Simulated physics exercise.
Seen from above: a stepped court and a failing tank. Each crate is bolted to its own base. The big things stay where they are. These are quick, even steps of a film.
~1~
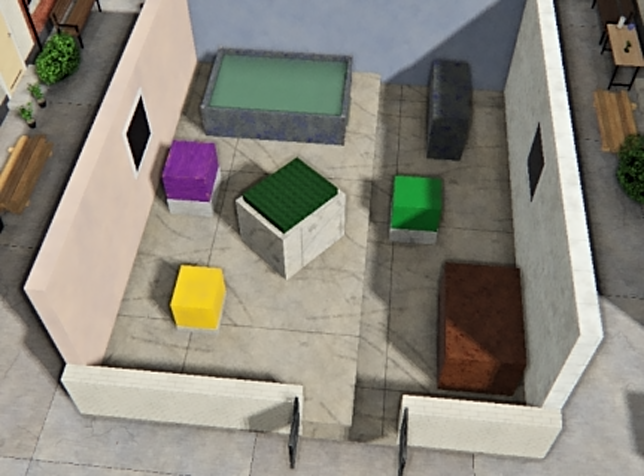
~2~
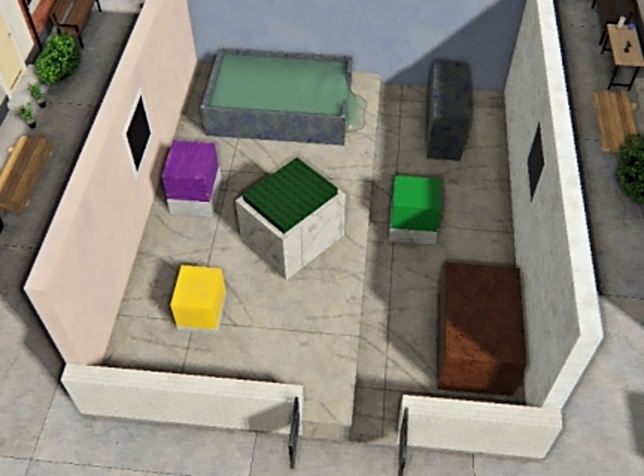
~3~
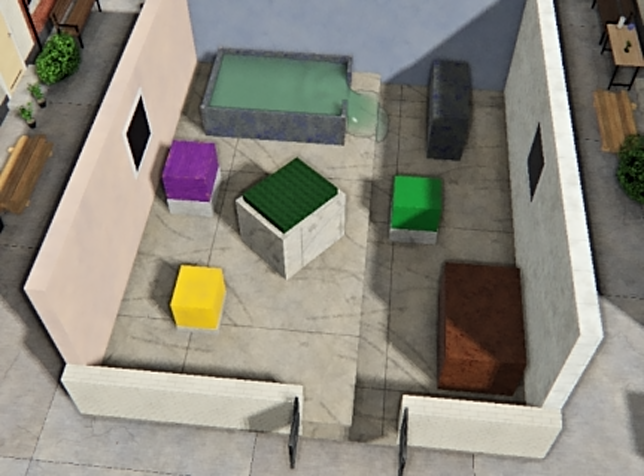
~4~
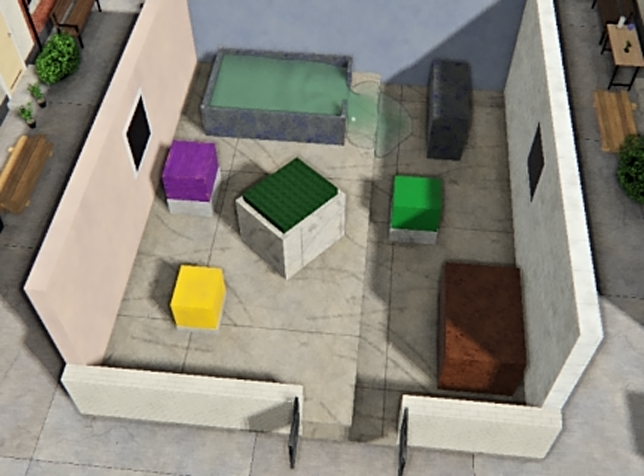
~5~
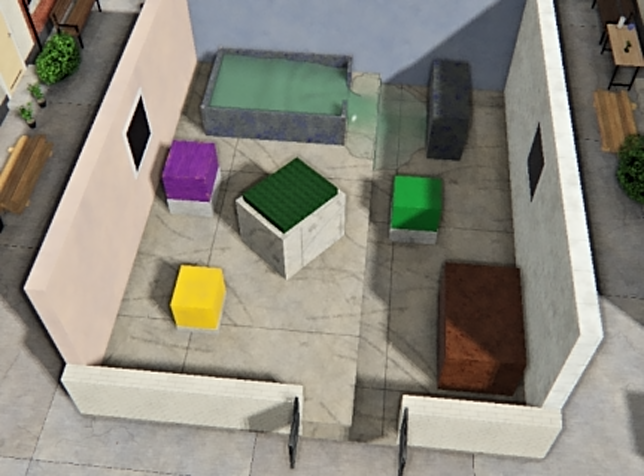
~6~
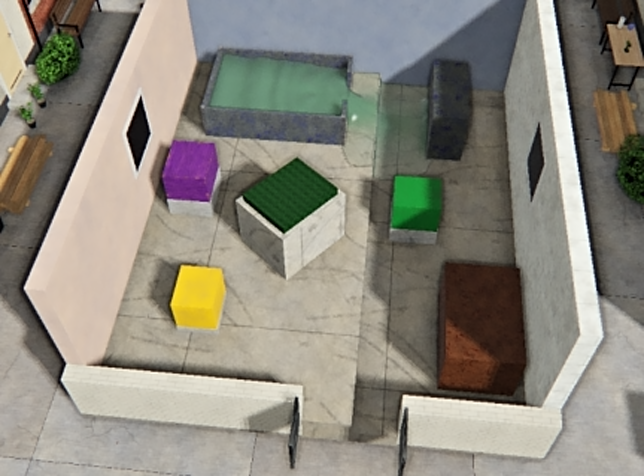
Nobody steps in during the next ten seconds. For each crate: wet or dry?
In the end: The green crate stays dry; the yellow crate stays dry; the purple crate stays dry.
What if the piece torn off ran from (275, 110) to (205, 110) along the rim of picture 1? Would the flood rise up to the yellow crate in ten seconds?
Then: Yellow crate is soaked.
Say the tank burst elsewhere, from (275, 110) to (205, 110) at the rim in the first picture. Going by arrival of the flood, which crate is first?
It is the purple-painted one.
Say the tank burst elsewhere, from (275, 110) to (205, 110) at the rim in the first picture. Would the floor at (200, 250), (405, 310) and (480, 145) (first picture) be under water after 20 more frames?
As listed: Under water, clear, not flooded.
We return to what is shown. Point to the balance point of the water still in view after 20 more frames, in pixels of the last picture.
Near (349, 128).
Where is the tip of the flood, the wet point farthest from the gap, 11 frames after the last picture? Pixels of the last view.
I would point to (495, 296).
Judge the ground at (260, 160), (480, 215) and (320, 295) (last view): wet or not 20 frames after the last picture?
In turn: No water, awash, free of water.
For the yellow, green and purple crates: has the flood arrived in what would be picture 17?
Yellow not reached; green touched; purple untouched.
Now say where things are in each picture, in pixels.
In the first frame, the tank at (279, 85) is whole and still.
In the second frame, water pours out at (345, 104) and has run to (355, 97).
In the third frame, the front is at (383, 113), out from the gap at (345, 105).
In the fourth frame, the front is at (409, 119), out from the gap at (345, 106).
In the fifth frame, the front is at (425, 109), out from the gap at (345, 105).
In the sixth frame, the front is at a hidden place, out from the gap at (345, 105).
A moment on, water covers 15 % of the floor; the green crate water round its plinth, the yellow crate not reached, the purple crate not reached.
Next, water covers 20 % of the floor; the green crate water round its plinth, the yellow crate not reached, the purple crate not reached.
Then, water covers 35 % of the floor; the green crate water round its plinth, the yellow crate not reached, the purple crate not reached.
Later, water covers 40 % of the floor; the green crate water round its plinth, the yellow crate not reached, the purple crate not reached.
In the end, water covers 45 % of the floor; the green crate stayed above the water, the yellow crate stayed above the water, the purple crate stayed above the water.
